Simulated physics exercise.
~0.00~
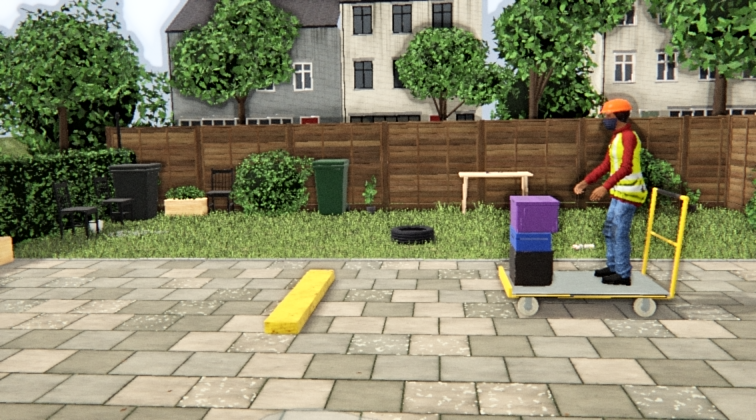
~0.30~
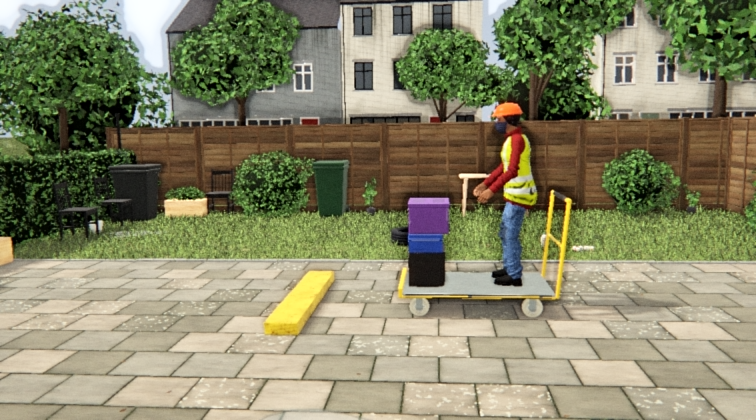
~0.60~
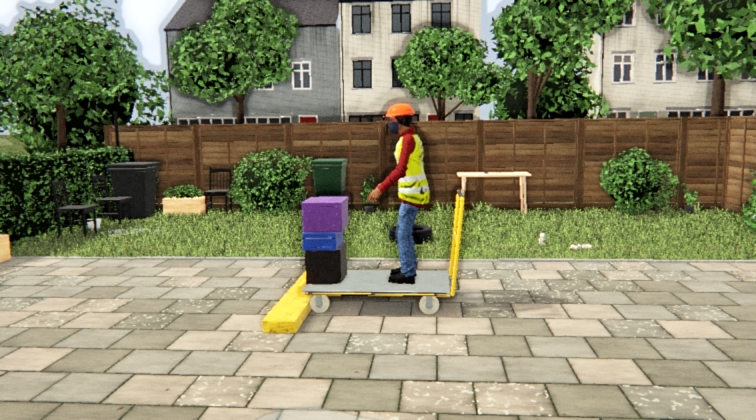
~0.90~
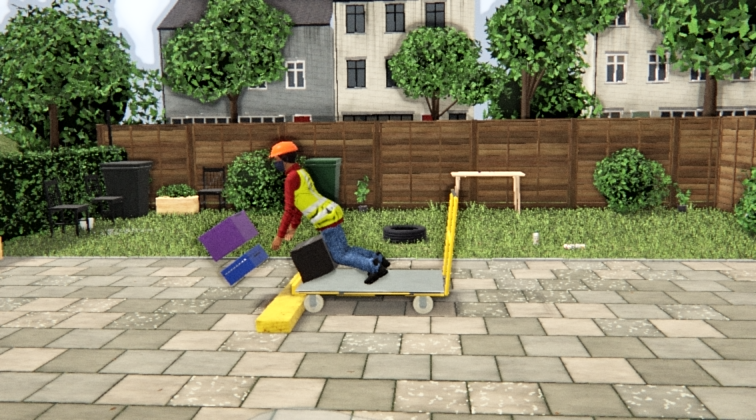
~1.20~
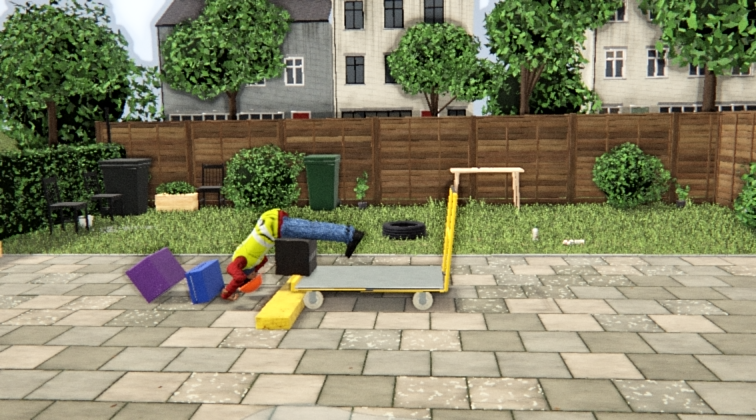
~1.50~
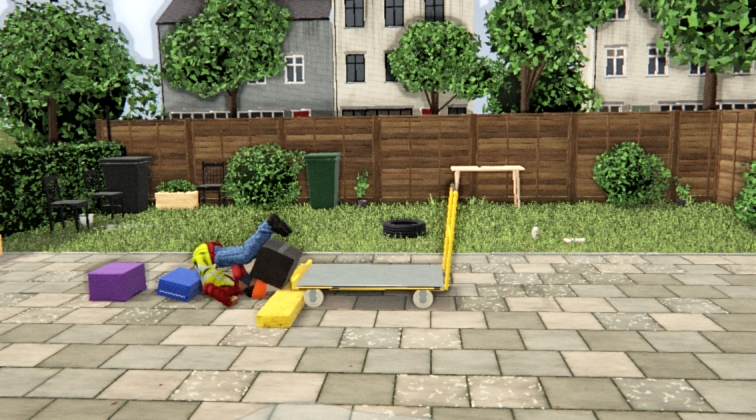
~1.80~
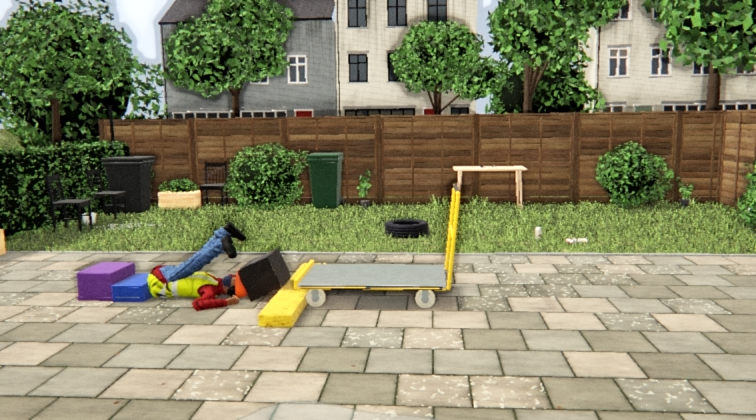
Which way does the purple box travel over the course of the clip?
The purple box travels to the left, first riding on the trolley and then flying off its front onto the paving.
A worker in an orange helmet and yellow vest stands on a flat yellow-edged trolley rolling left across a paved yard, seen side-on with grass, a wooden fence and houses behind. In front of the worker is a stack with a purple box on top, a blue one in the middle and a black one below. The trolley meets a yellow kerb and stops flat. The stack topples forward and the worker pitches headfirst over the front edge. The worker and all the boxes end on the paving left of the trolley, the purple box farthest away.
